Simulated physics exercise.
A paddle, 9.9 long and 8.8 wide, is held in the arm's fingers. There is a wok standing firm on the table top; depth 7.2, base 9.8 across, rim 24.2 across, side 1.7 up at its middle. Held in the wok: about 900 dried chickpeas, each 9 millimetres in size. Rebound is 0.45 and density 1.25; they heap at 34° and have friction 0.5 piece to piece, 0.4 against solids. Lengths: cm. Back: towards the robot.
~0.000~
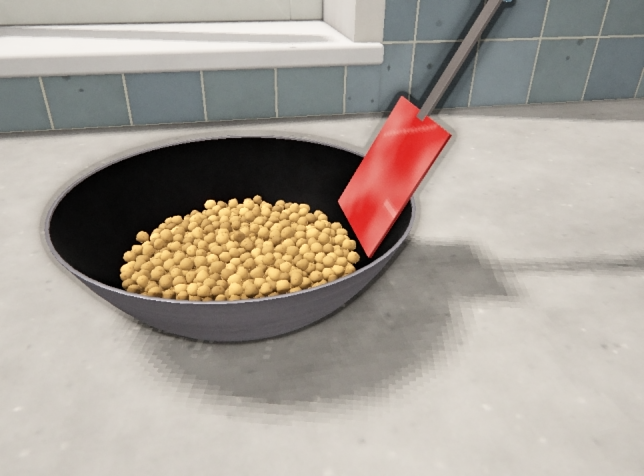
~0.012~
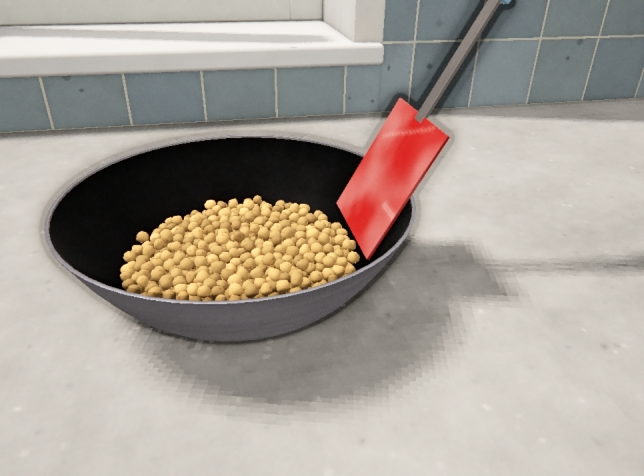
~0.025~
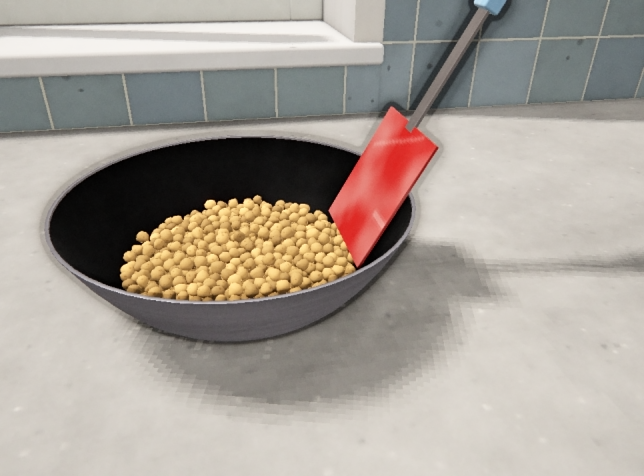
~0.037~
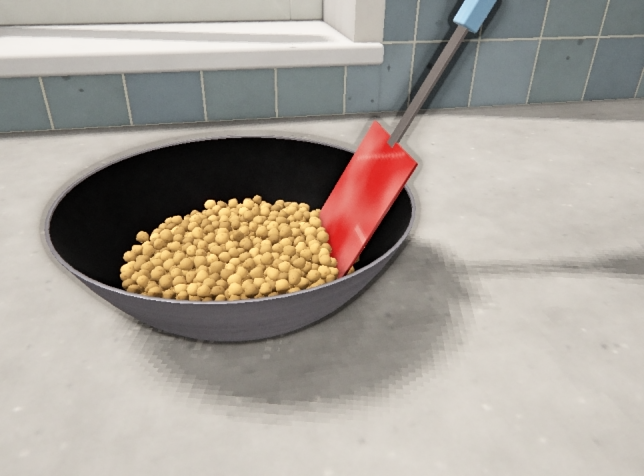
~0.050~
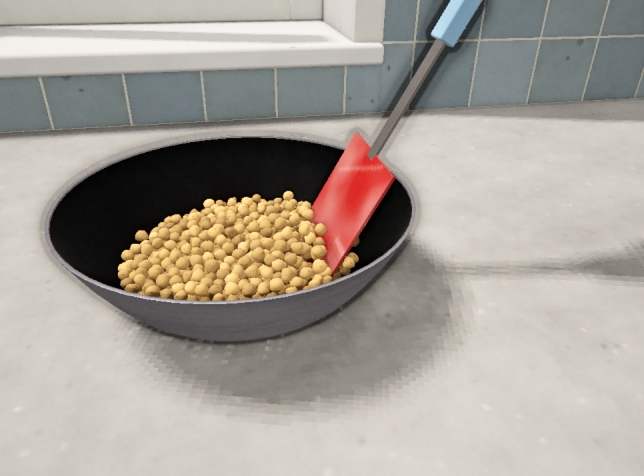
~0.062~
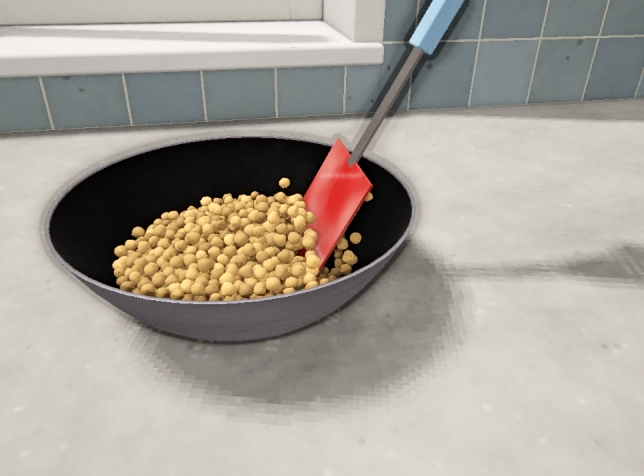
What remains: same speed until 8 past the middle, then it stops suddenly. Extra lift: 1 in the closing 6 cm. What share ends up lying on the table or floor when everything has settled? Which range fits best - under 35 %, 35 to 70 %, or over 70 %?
The range that fits: 35 to 70 %.
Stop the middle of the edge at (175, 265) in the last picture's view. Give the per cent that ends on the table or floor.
Estimate: Approx. 15 %.
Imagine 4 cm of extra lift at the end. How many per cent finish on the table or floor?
Some 40 in a hundred.
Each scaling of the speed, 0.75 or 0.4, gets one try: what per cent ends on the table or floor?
Near 40 and near 20 percent respectively.
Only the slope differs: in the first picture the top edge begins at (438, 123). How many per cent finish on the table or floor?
Spill: Approx. 45 per cent.
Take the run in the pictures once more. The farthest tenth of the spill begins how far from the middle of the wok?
I reckon it's some 55 centimetres.
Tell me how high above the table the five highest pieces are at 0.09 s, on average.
Height: Approx. 9 cm.
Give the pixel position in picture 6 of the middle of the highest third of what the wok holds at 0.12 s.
It is centred at about (177, 227).
After 0.09 s, sloping 61°, highest piece 10 above the table; 900 in the wok.
After 0.12 s, sloping 61°, highest piece 12 above the table; 898 in the wok, 2 on the blade or in flight.
After 0.34 s, sloping 61°, highest piece 26 above the table; 475 in the wok, 39 on the table or floor, 386 on the blade or in flight.
After 1.39 s, sloping 61°, highest piece 5 above the table; 475 in the wok, 425 on the table or floor.
At rest, 475 in the wok, 425 on the table or floor. That is 47 % on the table or floor.
